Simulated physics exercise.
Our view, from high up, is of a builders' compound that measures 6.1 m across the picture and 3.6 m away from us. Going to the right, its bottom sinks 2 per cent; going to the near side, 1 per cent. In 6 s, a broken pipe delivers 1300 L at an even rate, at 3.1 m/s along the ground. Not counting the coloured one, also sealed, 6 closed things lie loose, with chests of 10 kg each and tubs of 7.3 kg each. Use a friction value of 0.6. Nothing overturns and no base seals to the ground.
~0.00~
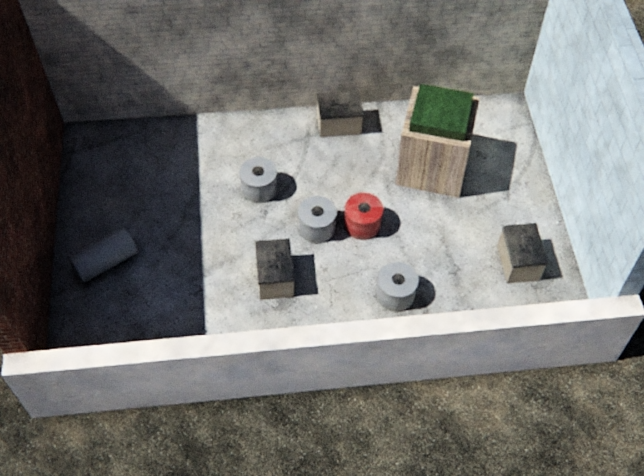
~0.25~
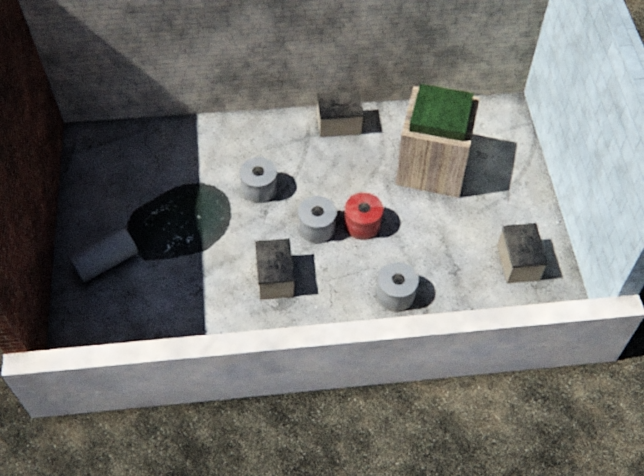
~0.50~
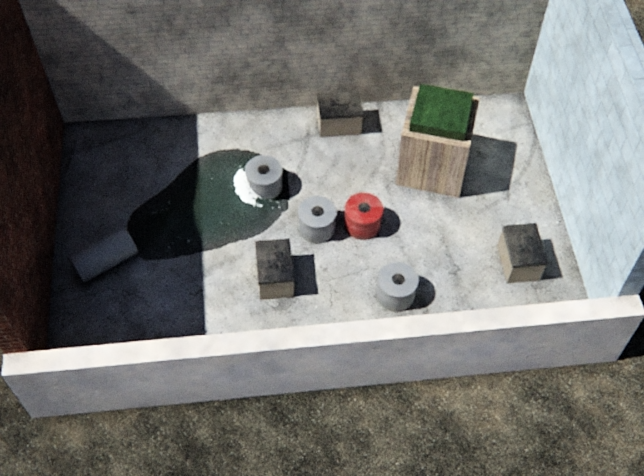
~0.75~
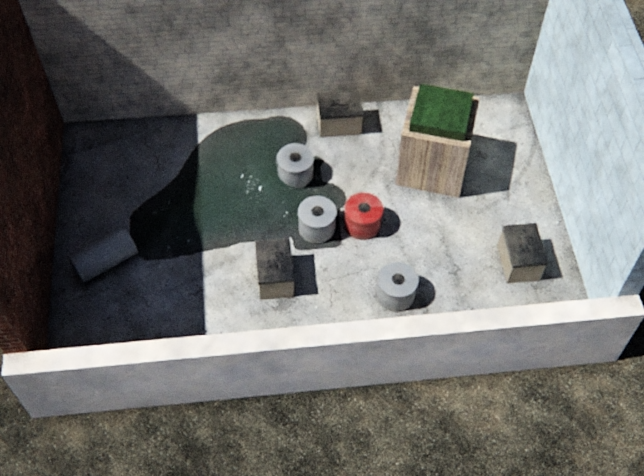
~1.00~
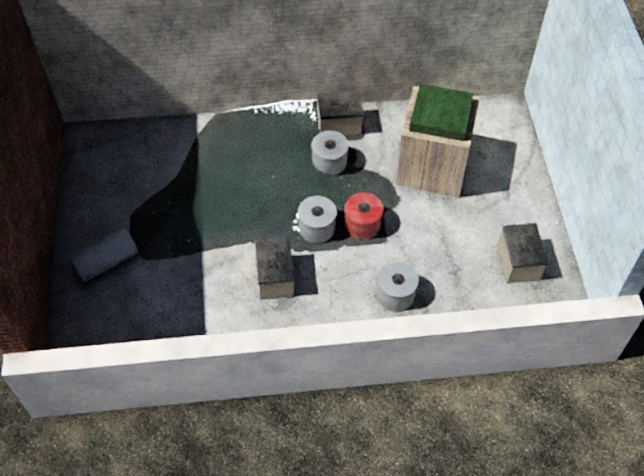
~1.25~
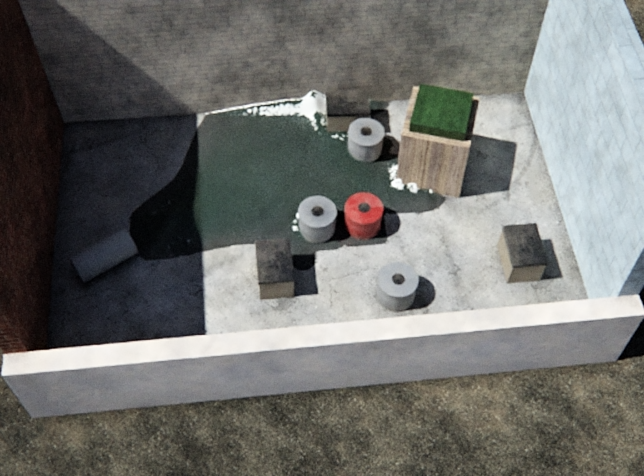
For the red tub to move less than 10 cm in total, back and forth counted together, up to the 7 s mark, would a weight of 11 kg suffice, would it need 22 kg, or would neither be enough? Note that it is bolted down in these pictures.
11 kg suffices.
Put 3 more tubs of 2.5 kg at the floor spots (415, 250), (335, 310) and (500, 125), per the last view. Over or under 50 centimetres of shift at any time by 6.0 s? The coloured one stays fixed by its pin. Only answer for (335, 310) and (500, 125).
Within, then beyond.
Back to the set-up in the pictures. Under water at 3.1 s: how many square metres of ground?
Roughly 11.0 m2.
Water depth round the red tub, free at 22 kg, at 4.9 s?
Around 3 cm.
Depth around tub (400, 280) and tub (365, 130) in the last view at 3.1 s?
Close to 0 and 16 centimetres.
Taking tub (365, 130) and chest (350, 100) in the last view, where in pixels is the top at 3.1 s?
Somewhere about (406, 99) and (508, 104).
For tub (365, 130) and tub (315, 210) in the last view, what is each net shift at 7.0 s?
The first is off by 350 cm, the second by 20 cm.
After 1.8 s the red tub would be 0 cm from its start with 11 kg and 0 cm from its start with 22 kg; 2 cm of water round it then.
After 3.1 s the red tub would be 0 cm from its start with 11 kg and 0 cm from its start with 22 kg; 3 cm of water round it then.
After 4.9 s the red tub would be 0 cm from its start with 11 kg and 0 cm from its start with 22 kg; 3 cm of water round it then.
After 7.0 s the red tub would be 0 cm from its start with 11 kg and 0 cm from its start with 22 kg; 4 cm of water round it then.
